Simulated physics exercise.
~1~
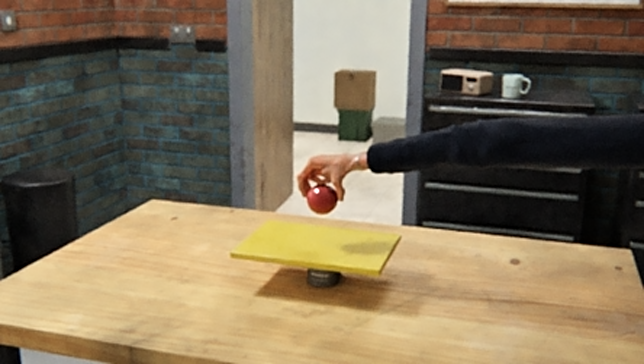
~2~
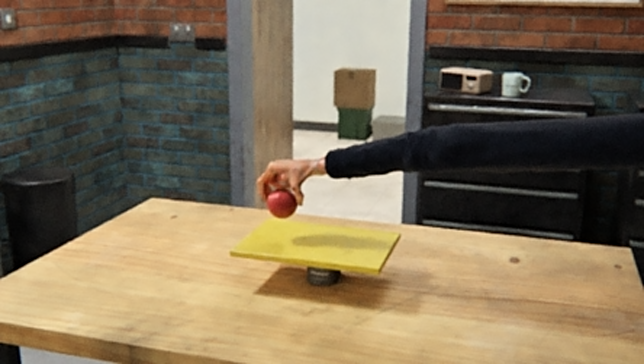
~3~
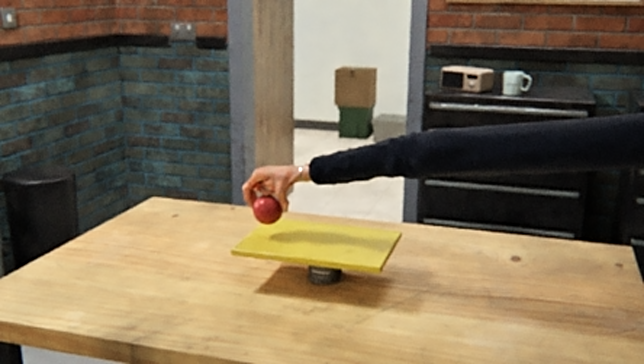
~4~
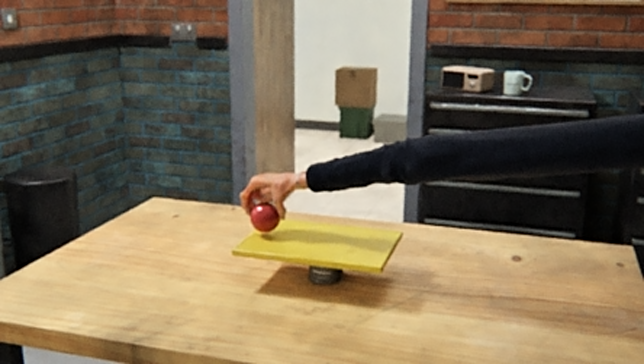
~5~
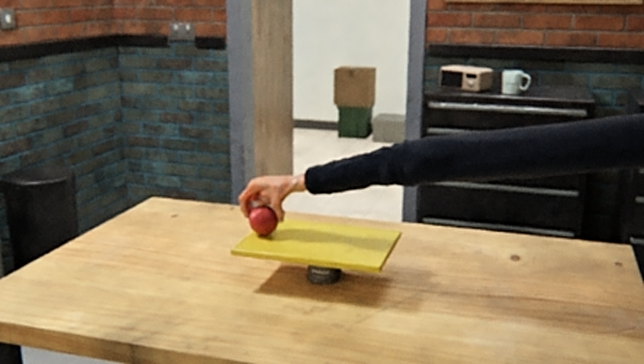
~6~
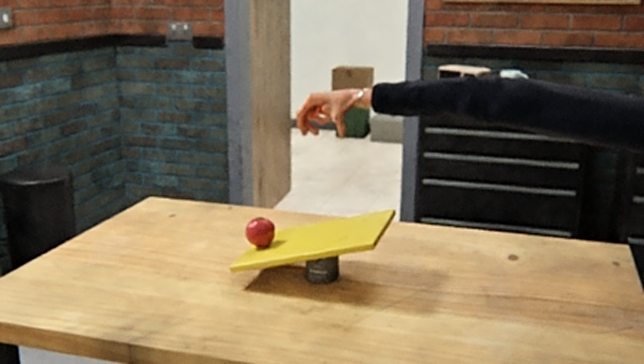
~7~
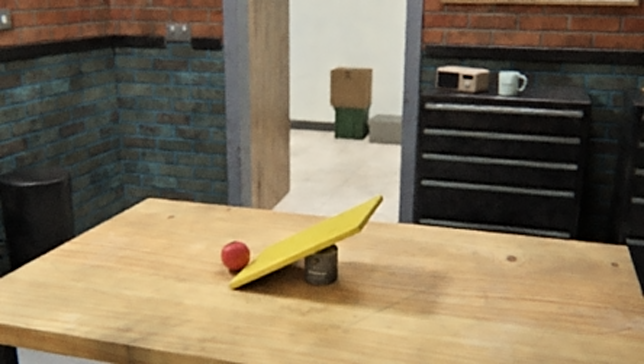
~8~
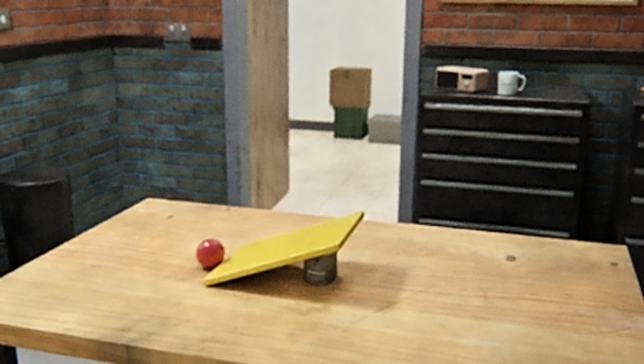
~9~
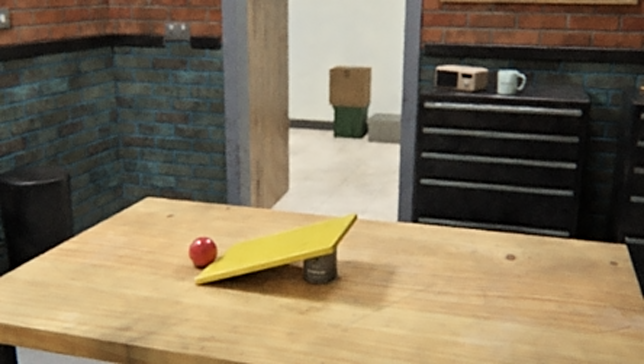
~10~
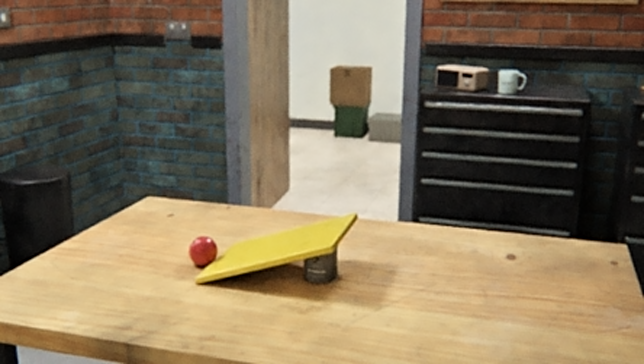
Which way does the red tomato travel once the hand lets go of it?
The red tomato moves to the left, going off the low edge of the tipped yellow lid and onto the table.
